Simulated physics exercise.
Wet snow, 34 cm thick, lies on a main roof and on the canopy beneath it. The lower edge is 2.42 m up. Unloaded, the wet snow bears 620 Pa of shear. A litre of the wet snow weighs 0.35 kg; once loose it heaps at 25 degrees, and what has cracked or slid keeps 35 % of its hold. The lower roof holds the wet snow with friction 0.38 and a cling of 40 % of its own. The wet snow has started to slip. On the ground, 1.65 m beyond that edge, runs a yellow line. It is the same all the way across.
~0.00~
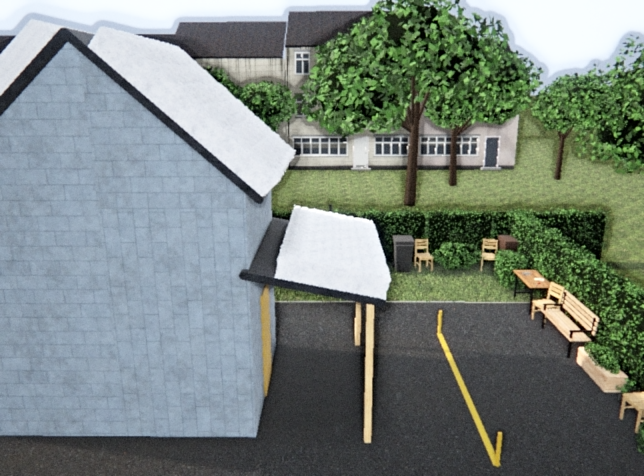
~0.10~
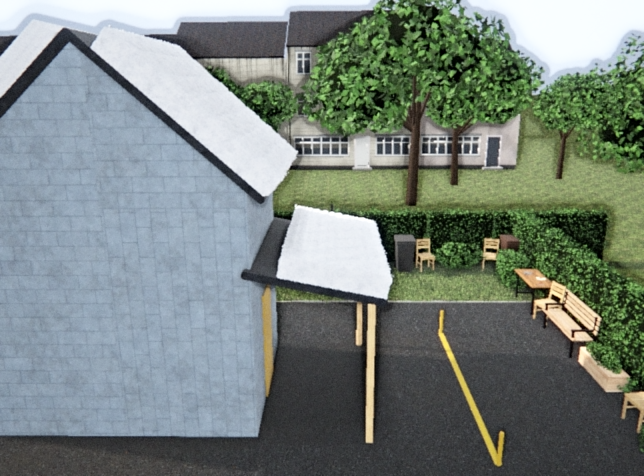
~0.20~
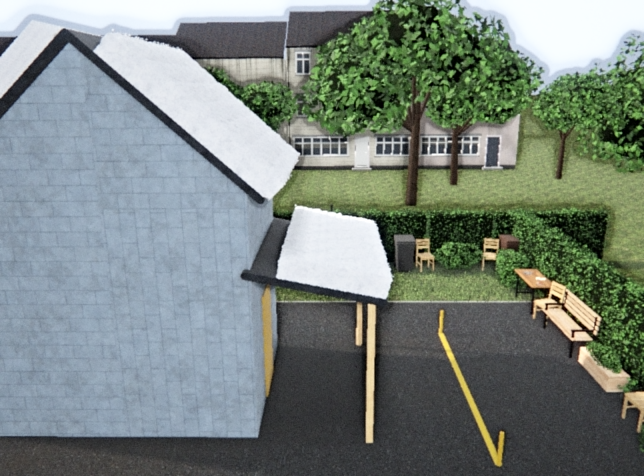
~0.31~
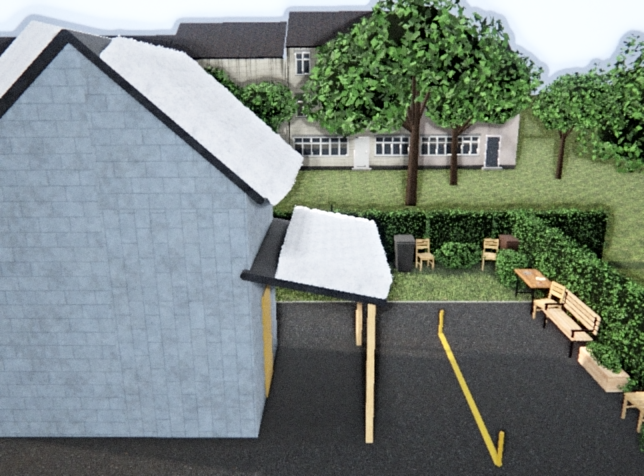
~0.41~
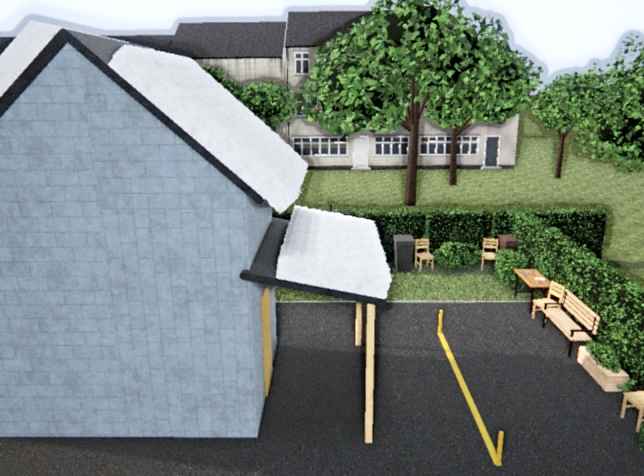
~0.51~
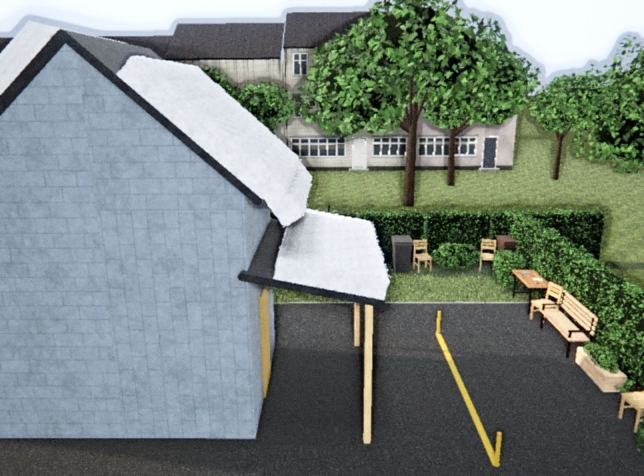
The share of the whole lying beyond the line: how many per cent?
Expect roughly 37 %.
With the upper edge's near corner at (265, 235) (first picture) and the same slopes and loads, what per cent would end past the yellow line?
In that case some 16 per cent.
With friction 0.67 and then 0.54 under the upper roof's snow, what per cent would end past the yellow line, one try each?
In turn about 16 %, 25 %.
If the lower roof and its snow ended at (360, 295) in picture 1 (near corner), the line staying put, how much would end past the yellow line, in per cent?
It would be near 40 %.
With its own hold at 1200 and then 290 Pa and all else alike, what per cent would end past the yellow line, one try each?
In that order: 20 %, 45 %.
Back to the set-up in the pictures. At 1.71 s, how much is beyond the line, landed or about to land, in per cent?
Near 0 %.
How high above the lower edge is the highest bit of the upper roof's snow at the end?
Roughly 0.7 m.
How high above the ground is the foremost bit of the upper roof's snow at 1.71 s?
About 1.4 m.
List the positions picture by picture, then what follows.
Foremost bit of the wet snow at (265, 195), in the first frame.
Foremost bit of the wet snow at (266, 167), its middle shifted 2.1 cm, in the second frame.
Foremost bit of the wet snow at (270, 170), its middle shifted 8.2 cm, 3 % of it past the upper edge, in one piece, in the third frame.
Foremost bit of the wet snow at (275, 176), its middle shifted 18 cm, 6 % of it past the upper edge, in one piece, in the fourth frame.
Foremost bit of the wet snow at (283, 192), its middle shifted 33 cm, 11 % of it past the upper edge, in one piece, in the fifth frame.
Foremost bit of the wet snow at (291, 197), its middle shifted 52 cm, 18 % of it past the upper edge, cracking, in the sixth frame.
After 1.06 s, none is below the lower edge and 0 % is past the line.
After 1.71 s, 28 % is below the lower edge and 0 % is past the line.
After 2.35 s, 64 % is below the lower edge and 34 % is past the line.
After 3.00 s, 69 % is below the lower edge and 37 % is past the line.
After 3.60 s, 69 % is below the lower edge and 37 % is past the line.
